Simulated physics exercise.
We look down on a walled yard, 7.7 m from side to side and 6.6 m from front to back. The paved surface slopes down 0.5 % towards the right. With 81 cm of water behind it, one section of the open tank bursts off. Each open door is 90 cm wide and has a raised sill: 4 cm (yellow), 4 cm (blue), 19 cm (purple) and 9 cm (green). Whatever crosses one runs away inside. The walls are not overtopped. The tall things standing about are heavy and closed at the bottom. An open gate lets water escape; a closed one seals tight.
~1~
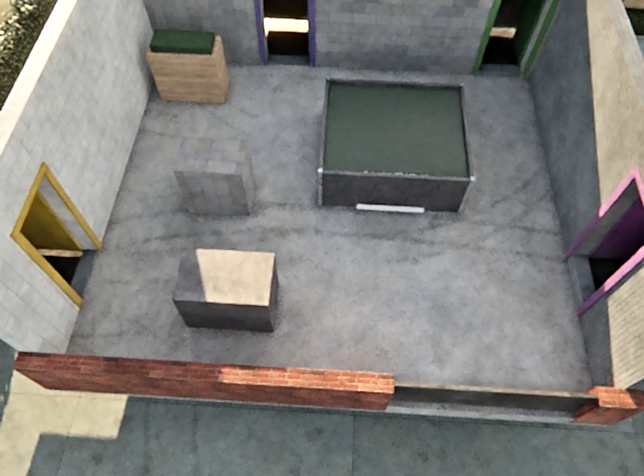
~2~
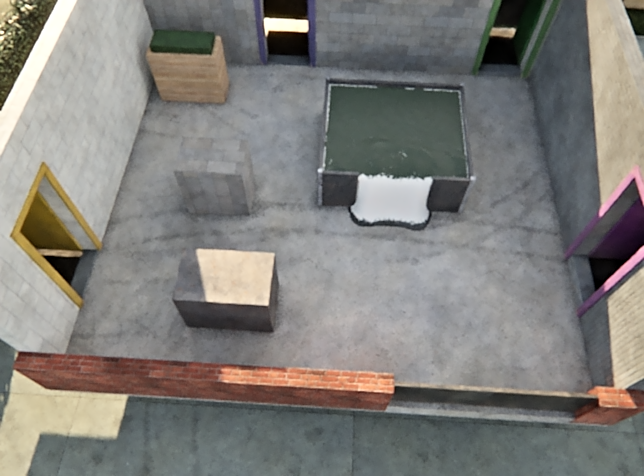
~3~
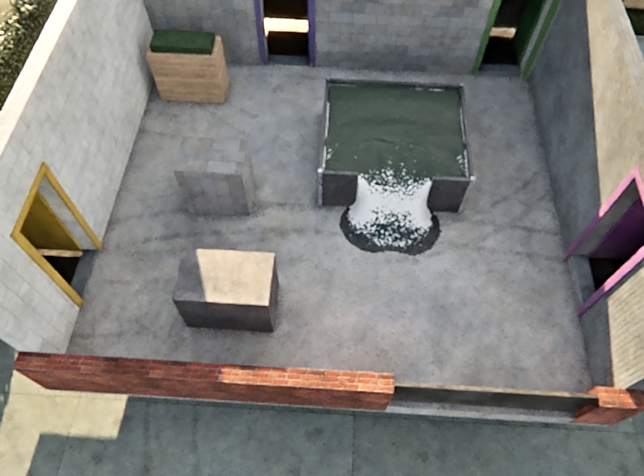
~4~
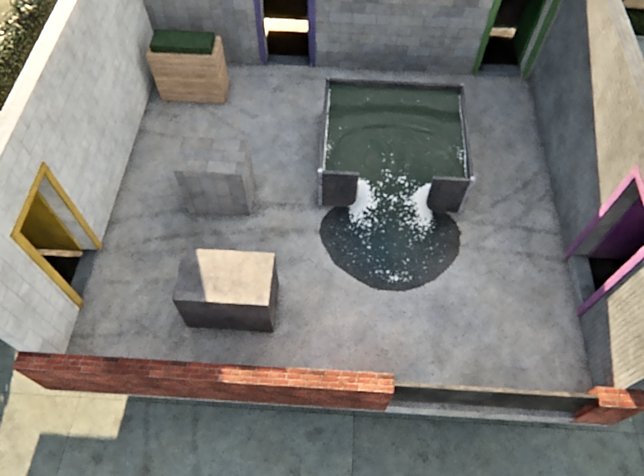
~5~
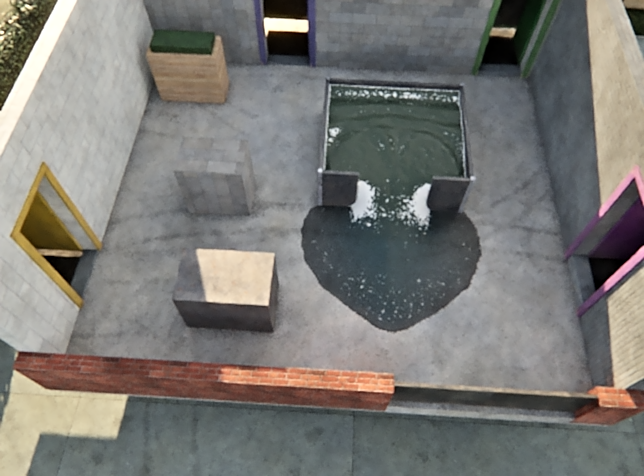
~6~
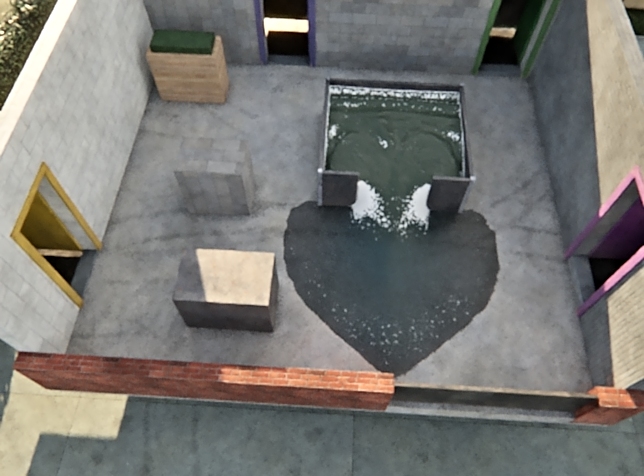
In a walled yard with a paved floor, a section of the open tank's near side gives way and water pours out, spreading toward the low brick wall in a widening dark pool that passes right of a box-shaped block.
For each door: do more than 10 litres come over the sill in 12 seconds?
The water let in: At the yellow door it goes over the limit; at the blue door it goes over the limit; at the purple door it keeps below the limit; at the green door it passes the limit.
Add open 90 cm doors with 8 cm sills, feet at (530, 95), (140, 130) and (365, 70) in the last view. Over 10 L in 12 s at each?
In that order: Past it, under, below.
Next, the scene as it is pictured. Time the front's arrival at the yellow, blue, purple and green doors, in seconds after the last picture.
Arrival: Yellow 2.0 s, blue 6.5 s, purple 0.9 s, green 4.0 s.
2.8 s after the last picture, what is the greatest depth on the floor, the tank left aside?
About 31 cm.
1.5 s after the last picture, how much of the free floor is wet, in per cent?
About 35 per cent.
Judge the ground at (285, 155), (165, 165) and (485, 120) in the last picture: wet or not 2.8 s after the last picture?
In that order: Dry, dry, not reached.
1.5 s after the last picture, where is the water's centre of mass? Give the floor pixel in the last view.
Near (389, 233).
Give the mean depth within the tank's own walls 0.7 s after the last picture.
About 55 cm.
Then, 0.7 s after the last picture water covers 25 % of the floor and is deepest (48 cm) near (386, 210); yellow door not reached, blue door not reached, purple door not reached, green door not reached.
Then, 1.5 s after the last picture water covers 35 % of the floor and is deepest (49 cm) near (592, 402); yellow door not reached, blue door not reached, purple door 6 cm at the sill, 0 L in, green door not reached.
Then, 2.8 s after the last picture water covers 50 % of the floor and is deepest (31 cm) near (592, 402); yellow door 12 cm at the sill, 17 L in, blue door not reached, purple door 12 cm at the sill, 0 L in, green door not reached.
Then, 6.3 s after the last picture water covers 90 % of the floor and is deepest (18 cm) near (474, 78); yellow door 8 cm at the sill, 71 L in, blue door not reached, purple door 13 cm at the sill, 0 L in, green door 17 cm at the sill, 58 L in.
Then, 11.3 s after the last picture water covers 100 % of the floor and is deepest (12 cm) near (532, 106); yellow door 6 cm at the sill, 95 L in, blue door 9 cm at the sill, 48 L in, purple door 9 cm at the sill, 0 L in, green door 13 cm at the sill, 129 L in.
